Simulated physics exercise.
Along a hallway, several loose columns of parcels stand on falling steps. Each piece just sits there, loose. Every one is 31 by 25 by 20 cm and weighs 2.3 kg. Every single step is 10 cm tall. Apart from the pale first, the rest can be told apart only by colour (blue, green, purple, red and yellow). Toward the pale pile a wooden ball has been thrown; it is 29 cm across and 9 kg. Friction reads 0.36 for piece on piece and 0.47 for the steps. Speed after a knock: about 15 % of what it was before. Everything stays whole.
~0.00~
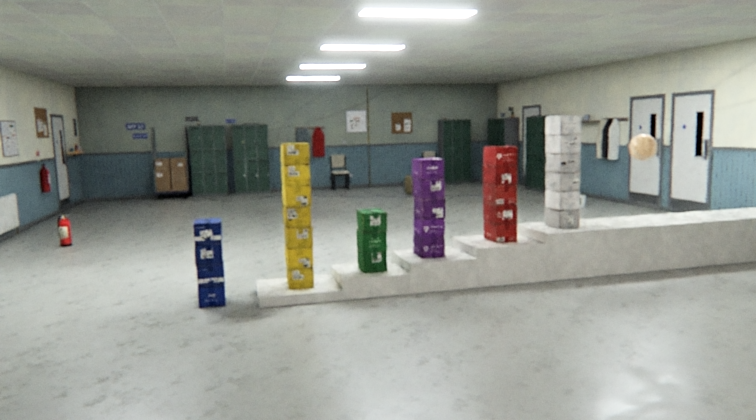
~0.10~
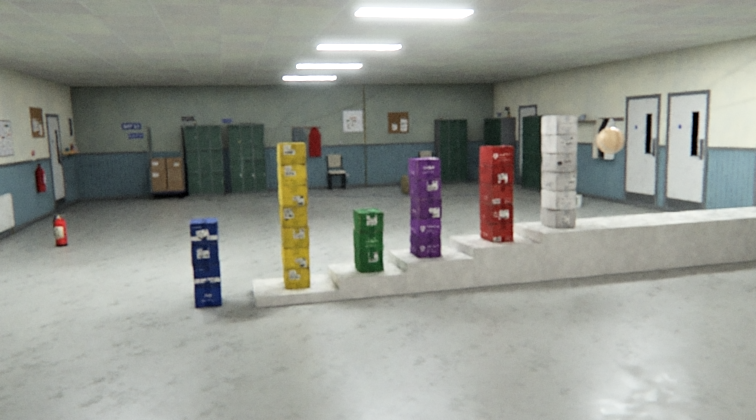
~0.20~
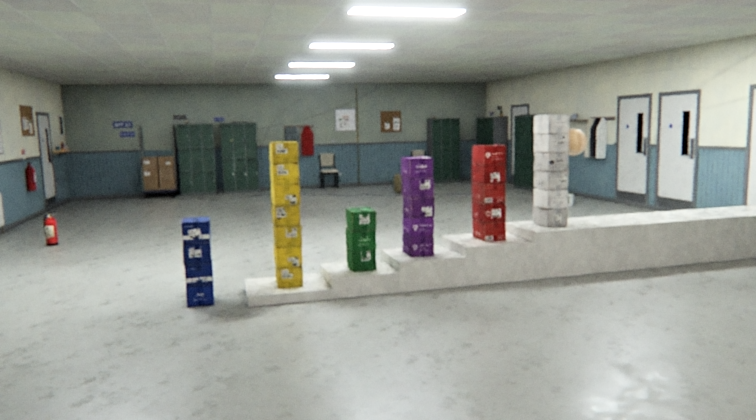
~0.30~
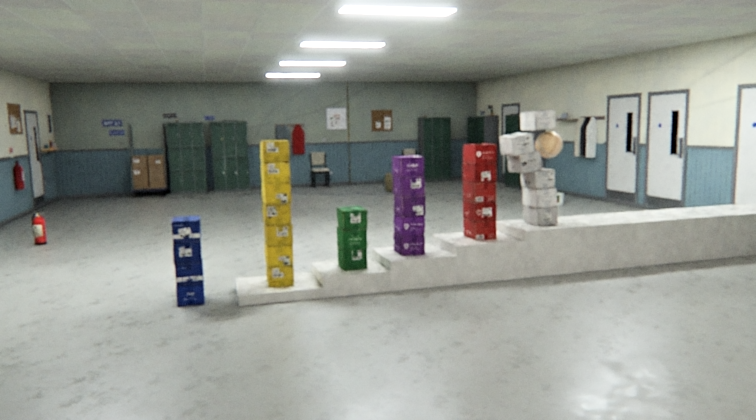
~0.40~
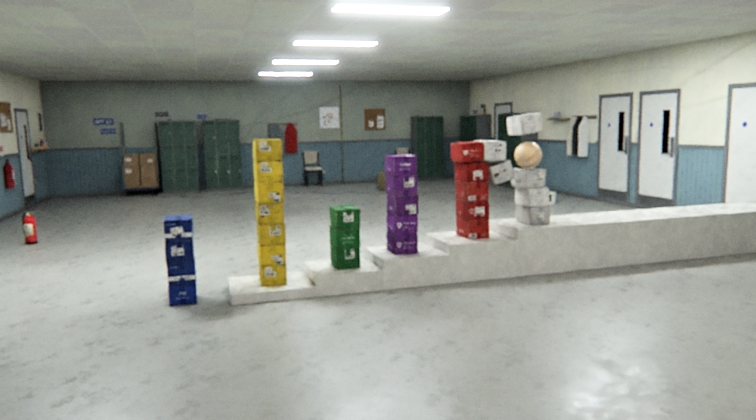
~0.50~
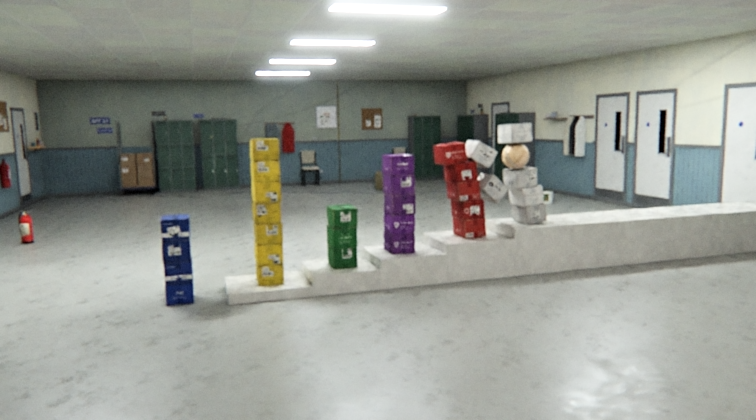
In the video, a round ball flies leftward past doors toward a white column of parcels at the right end of a stepped row, knocks its boxes apart, and displaced white parcels push the red column's upper boxes leftward.
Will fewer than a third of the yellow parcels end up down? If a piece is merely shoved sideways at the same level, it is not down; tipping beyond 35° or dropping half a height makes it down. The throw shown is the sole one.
Yes.
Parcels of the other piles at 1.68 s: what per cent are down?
By then 30 %.
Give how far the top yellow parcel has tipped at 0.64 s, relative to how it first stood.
Angle at that time, about 0 degrees.
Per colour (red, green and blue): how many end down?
Tally: Red = 4, green = 0, blue = 0.
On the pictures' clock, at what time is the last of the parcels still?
Roughly 2.5 s.
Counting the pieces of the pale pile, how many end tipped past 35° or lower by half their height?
The answer is 5 of the pale ones.
After 0.64 s, 3 of the pale pile down; none of the 7 yellow parcels down (1 of 24 in all colours); top yellow parcel unmoved; top red parcel leaning 36°, 6 cm lower.
After 0.90 s, 5 of the pale pile down; none of the 7 yellow parcels down (3 of 24 in all colours); top yellow parcel unmoved; top red parcel leaning 24°, 16 cm lower.
After 1.20 s, 4 of the pale pile down; none of the 7 yellow parcels down (4 of 24 in all colours); top yellow parcel unmoved; top purple parcel leaning 18°, 6 cm lower.
After 1.68 s, 5 of the pale pile down; none of the 7 yellow parcels down (7 of 24 in all colours); top yellow parcel unmoved; top purple parcel on its side.
At rest (2.5 s), 5 of the pale pile down; none of the 7 yellow parcels down (8 of 24 in all colours); top yellow parcel unmoved; top purple parcel on its side. That is 0 per cent. As the last picture would show them, middles, top yellow parcel near (264, 149), top purple parcel near (294, 264).
